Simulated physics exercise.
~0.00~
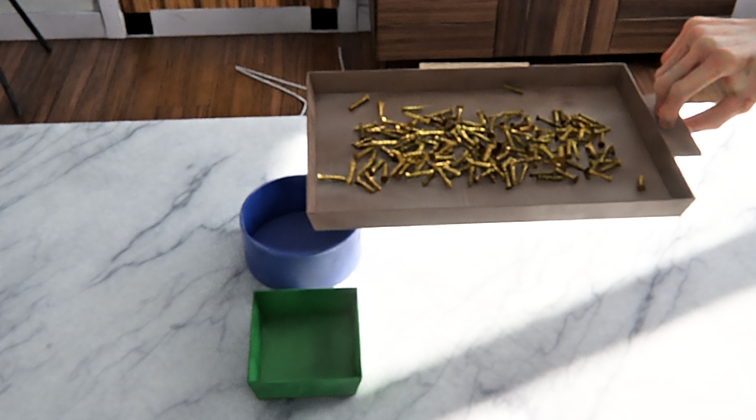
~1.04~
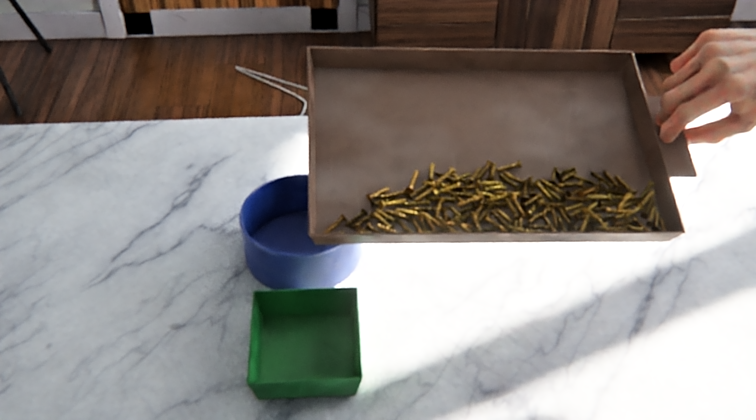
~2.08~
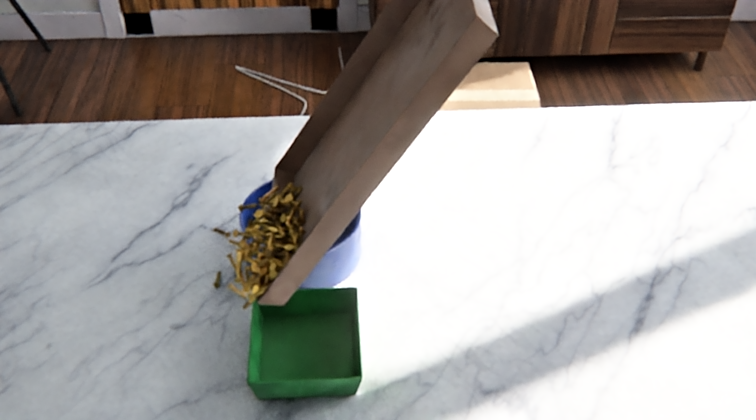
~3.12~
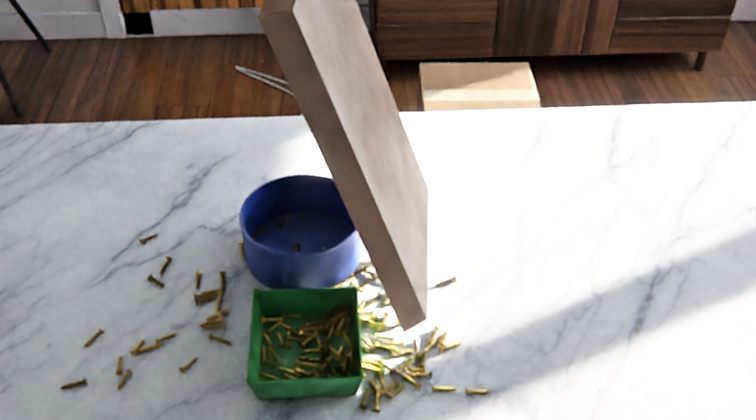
A white marble counter is seen from above at an angle, with a wooden floor and cabinets behind it. A hand at the right holds a brown tray of brass-coloured screws, while a blue round pot stands at left of centre with a square green tin in front of it. The tray tips, and the screws slide together along its near edge. It then swings left and tilts steeply, pouring them over its lower end. Finally the tray stands nearly upright and empty, with most screws scattered on the counter, many in the green tin and a few in the blue pot.
